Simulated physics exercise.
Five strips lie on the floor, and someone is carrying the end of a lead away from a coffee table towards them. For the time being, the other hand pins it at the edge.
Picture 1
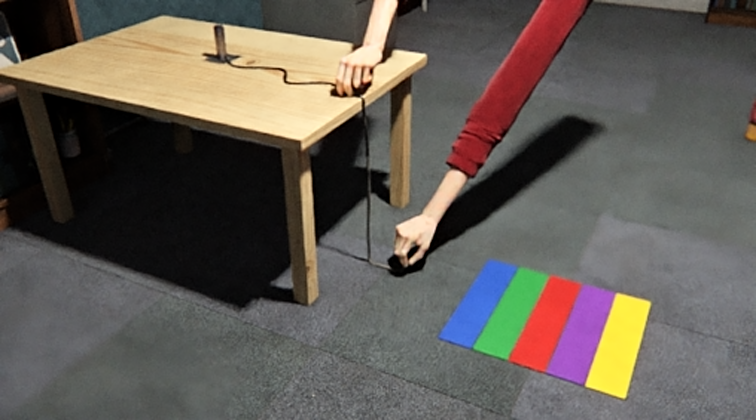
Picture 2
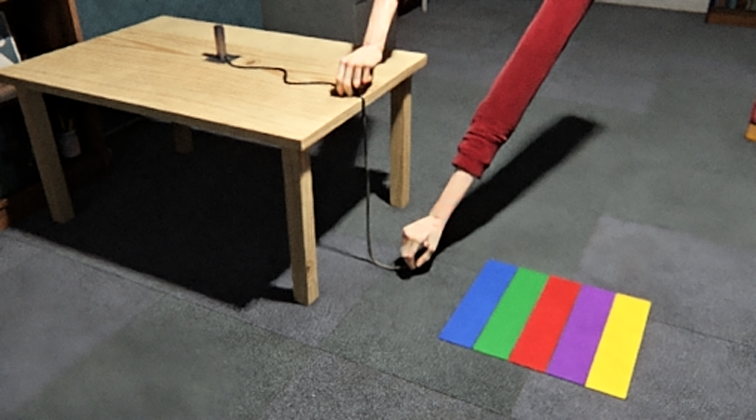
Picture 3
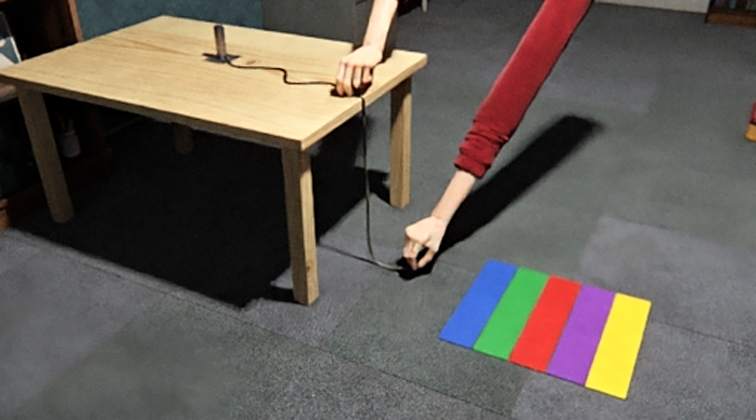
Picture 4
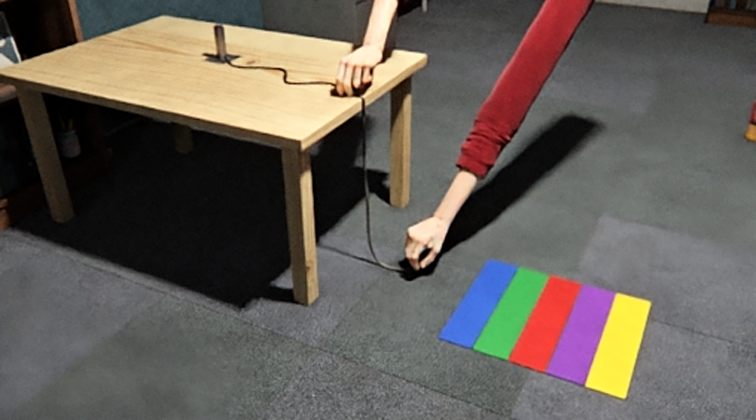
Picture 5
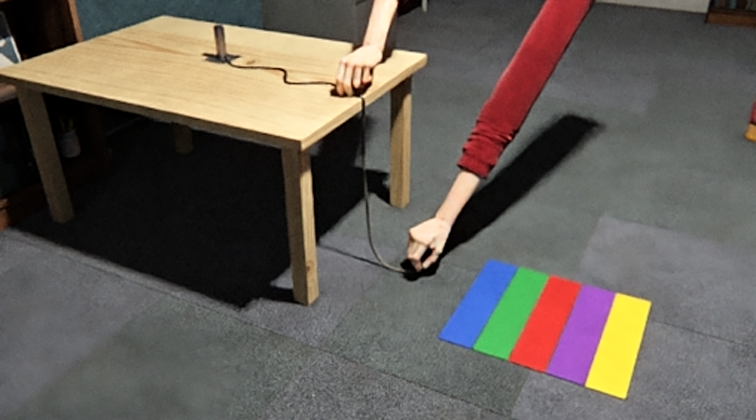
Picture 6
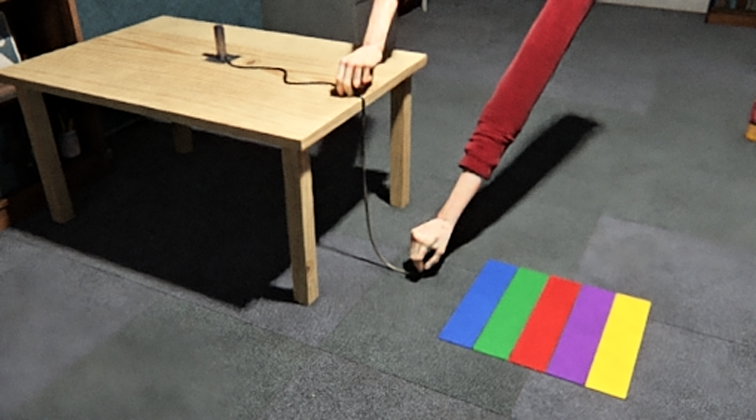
A hand in a red sleeve drew the end of a dark cord very slightly rightward, just above the floor near five coloured strips, while another hand pressed the cord against the wooden table's edge.
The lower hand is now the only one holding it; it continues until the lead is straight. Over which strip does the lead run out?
Over the red strip.
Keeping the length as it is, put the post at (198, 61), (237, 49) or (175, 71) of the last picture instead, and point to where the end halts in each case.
About (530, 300), (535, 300) and (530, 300).
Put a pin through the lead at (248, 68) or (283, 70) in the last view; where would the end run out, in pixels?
First try near (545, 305), second near (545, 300).
Soon after, end near (484, 285); over blue.
Then, end near (527, 297); over green.
At full stretch, end near (554, 305); over red. It gets as far as the red strip.
